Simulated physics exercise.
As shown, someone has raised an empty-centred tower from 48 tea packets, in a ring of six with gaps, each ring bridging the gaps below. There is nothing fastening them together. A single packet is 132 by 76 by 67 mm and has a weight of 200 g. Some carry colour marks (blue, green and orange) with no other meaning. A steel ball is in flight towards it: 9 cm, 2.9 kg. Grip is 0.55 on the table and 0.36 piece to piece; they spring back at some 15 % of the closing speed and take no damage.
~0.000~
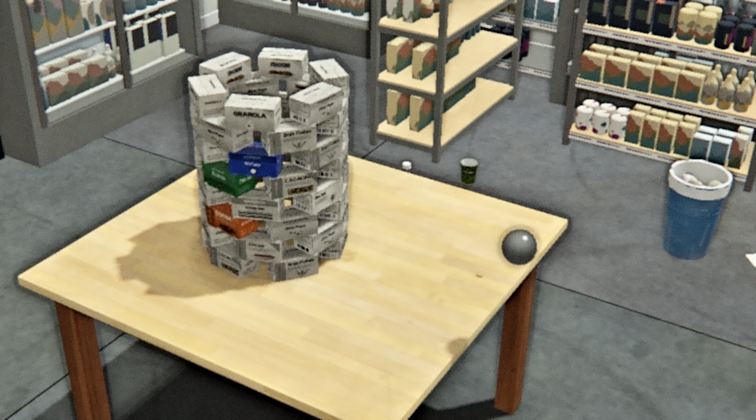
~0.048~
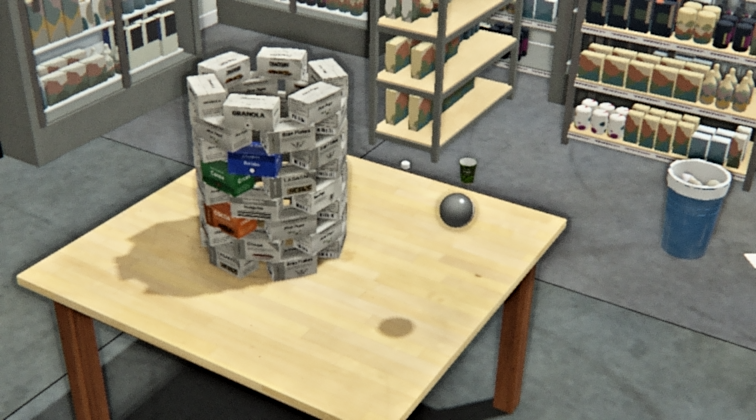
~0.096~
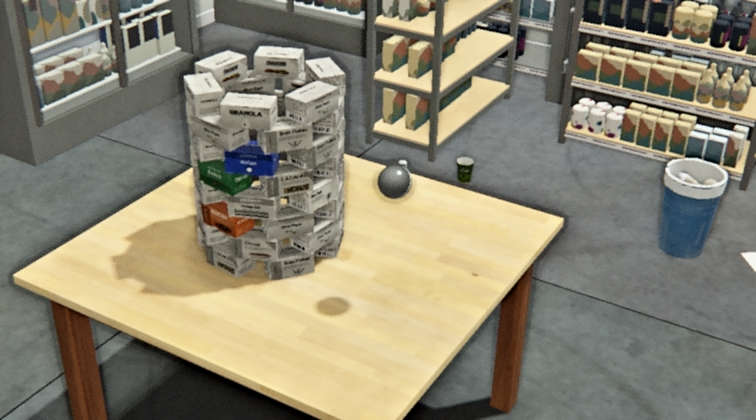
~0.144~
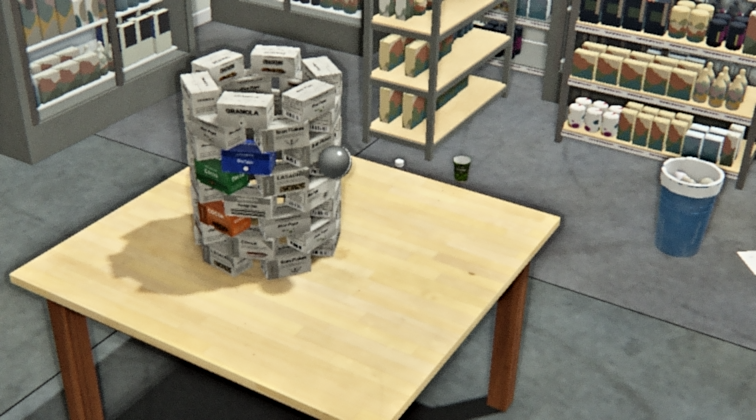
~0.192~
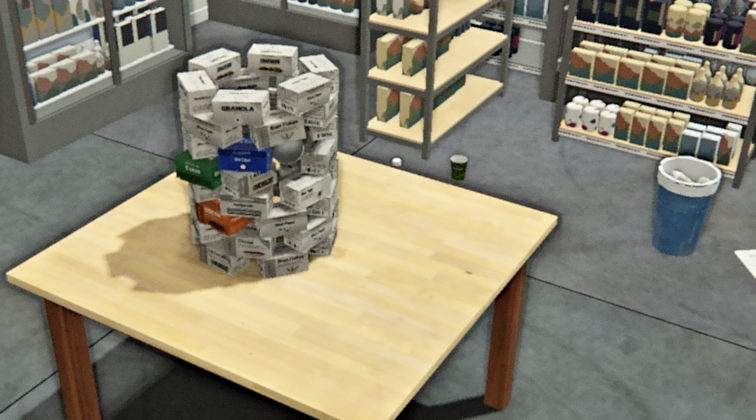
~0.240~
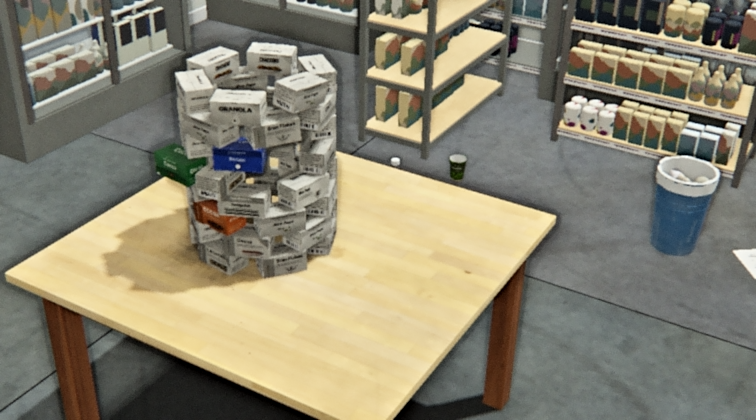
A dark grey ball flies leftward above a pale wooden table, seen from above in a shop-like room with stocked shelves, while the camera drifts very slightly. On the table's left stands a round tower of white packets, with blue, green and orange ones on its near side, and a blue bin stands far right. The ball enters the tower's right side, packets shift and tilt, and the green one slides outward to the left.
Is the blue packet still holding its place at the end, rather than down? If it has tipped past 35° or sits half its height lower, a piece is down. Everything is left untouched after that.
No.
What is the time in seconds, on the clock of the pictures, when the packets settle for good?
That comes at about 2.0 s.
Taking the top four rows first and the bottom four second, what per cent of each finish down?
80% and 10%.
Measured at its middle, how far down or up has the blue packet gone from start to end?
34 cm lower.
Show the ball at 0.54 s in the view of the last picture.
My estimate is roughly (105, 169).
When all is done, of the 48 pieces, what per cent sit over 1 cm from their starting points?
Displaced: 55 %.
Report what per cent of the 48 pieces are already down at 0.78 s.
45 %.
After 0.36 s, ball still moving; 2 of the 48 packets down; blue packet leaning 13°; green packet leaning 28°, 20 mm lower.
After 0.54 s, ball still moving; 21 of the 48 packets down; blue packet leaning 27°, 39 mm lower; green packet on its side.
After 0.78 s, ball still moving; 21 of the 48 packets down; blue packet leaning 26°, 8 cm lower; green packet on its side.
After 1.24 s, ball still moving; 21 of the 48 packets down; blue packet on its side; green packet on its side.
At rest (2.1 s), ball rolling away; 21 of the 48 packets down; blue packet upside down; green packet on its side; orange packet shifted 9 mm. As the last picture would show them, middles, blue packet near (213, 278), green packet near (92, 248).
